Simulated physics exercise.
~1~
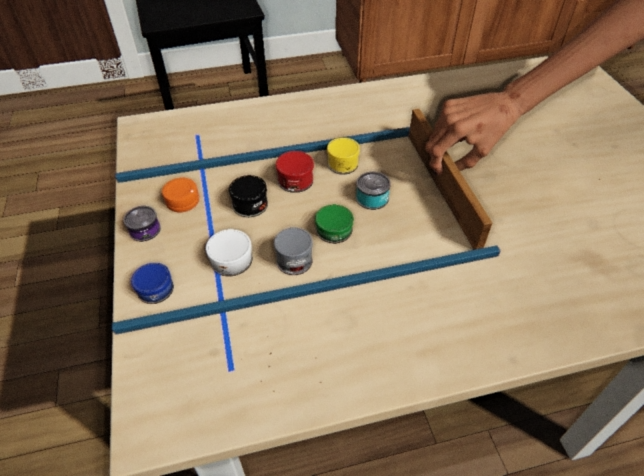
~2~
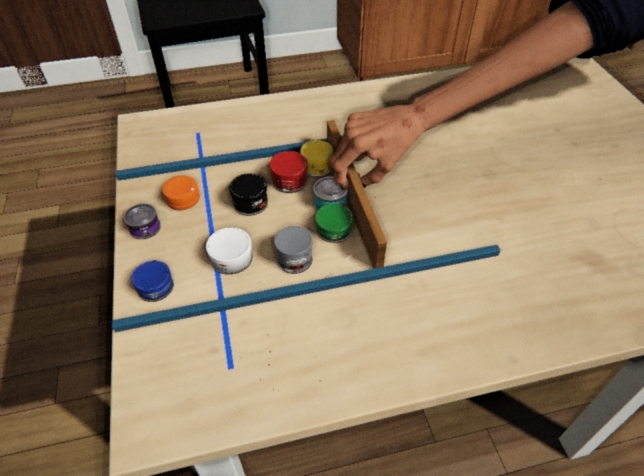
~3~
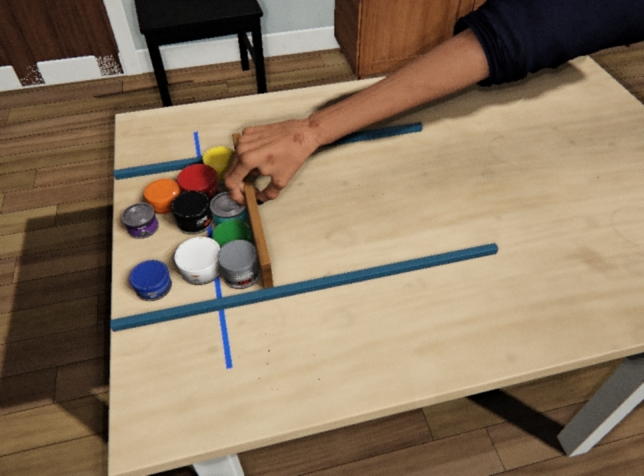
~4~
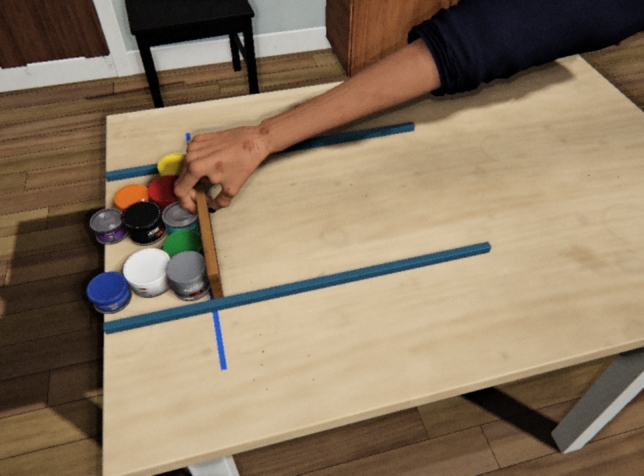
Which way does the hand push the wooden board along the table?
The hand pushes the board to the left, between the two blue rails and toward the table's left edge.
